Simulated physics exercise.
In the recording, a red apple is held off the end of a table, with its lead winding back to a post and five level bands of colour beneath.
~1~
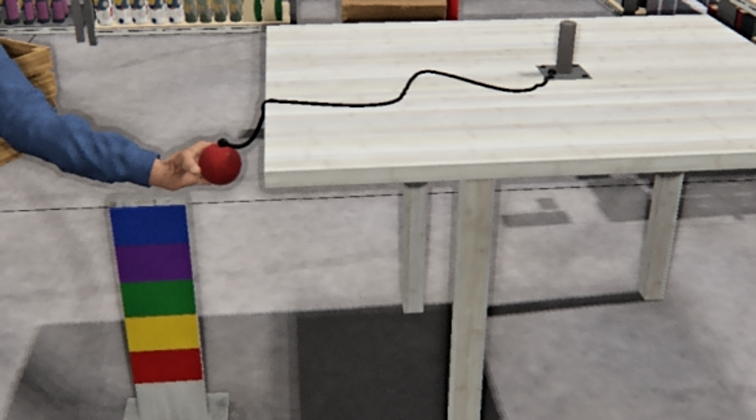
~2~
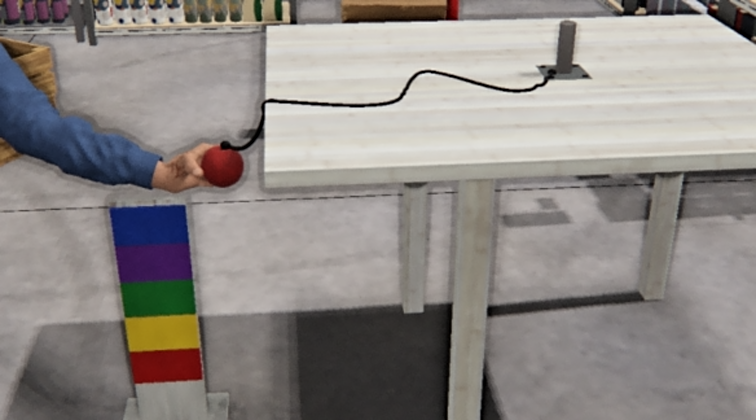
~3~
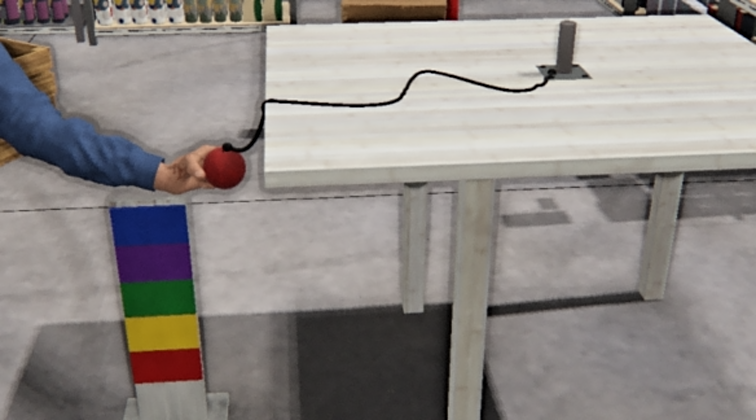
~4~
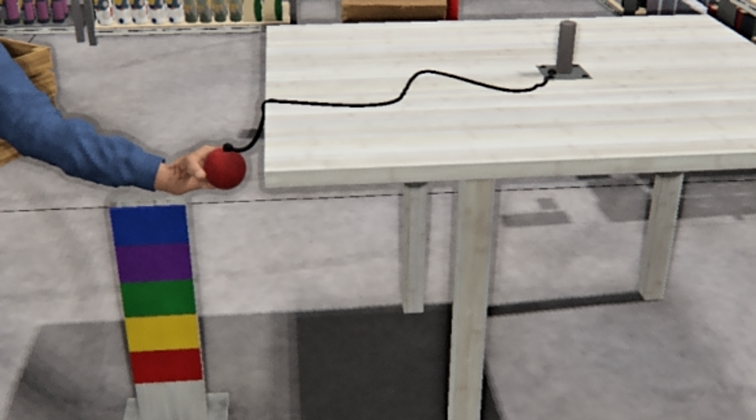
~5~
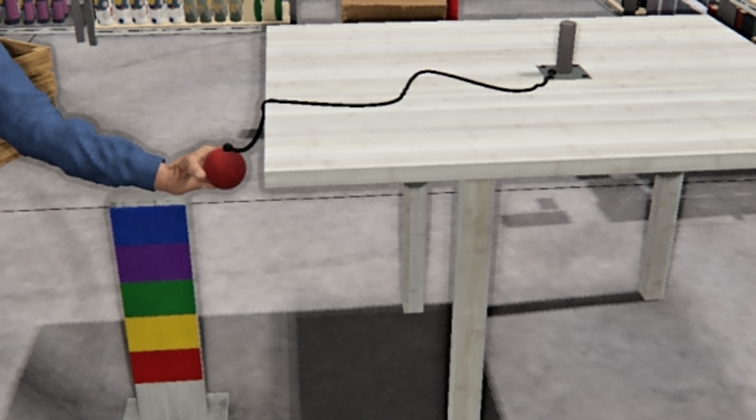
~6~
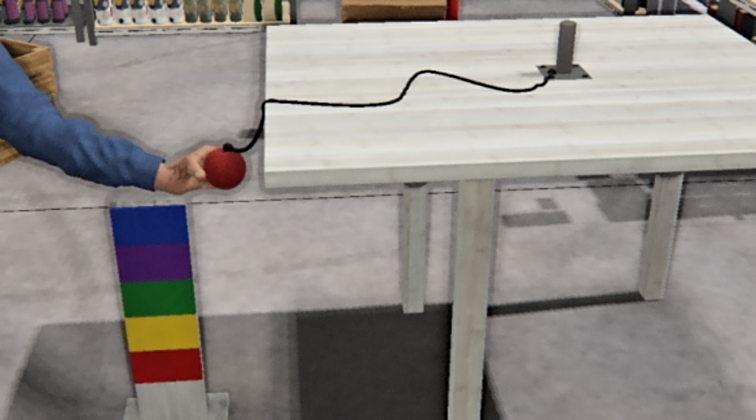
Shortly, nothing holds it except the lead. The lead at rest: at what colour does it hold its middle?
The colour is green.
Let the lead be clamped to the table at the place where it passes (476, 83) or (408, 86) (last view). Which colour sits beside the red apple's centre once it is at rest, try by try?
Note: Try 1 purple; try 2 blue.
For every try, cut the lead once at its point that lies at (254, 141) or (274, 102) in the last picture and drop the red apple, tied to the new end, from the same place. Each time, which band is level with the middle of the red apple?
For the first: Purple; for the second: Blue.
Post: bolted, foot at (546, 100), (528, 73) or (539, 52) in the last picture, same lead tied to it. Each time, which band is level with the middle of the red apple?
In turn, yellow, then yellow, then green.
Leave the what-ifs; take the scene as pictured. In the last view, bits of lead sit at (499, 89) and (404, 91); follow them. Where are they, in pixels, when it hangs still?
I'd put the first at about (461, 79) and the other at about (311, 91).
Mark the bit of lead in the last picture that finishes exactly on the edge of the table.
About (382, 105).
Soon after, apple near (262, 273); level with green.
Then, apple near (274, 283); level with green.
At rest, apple near (272, 285); level with green. Its middle rests at the green band.
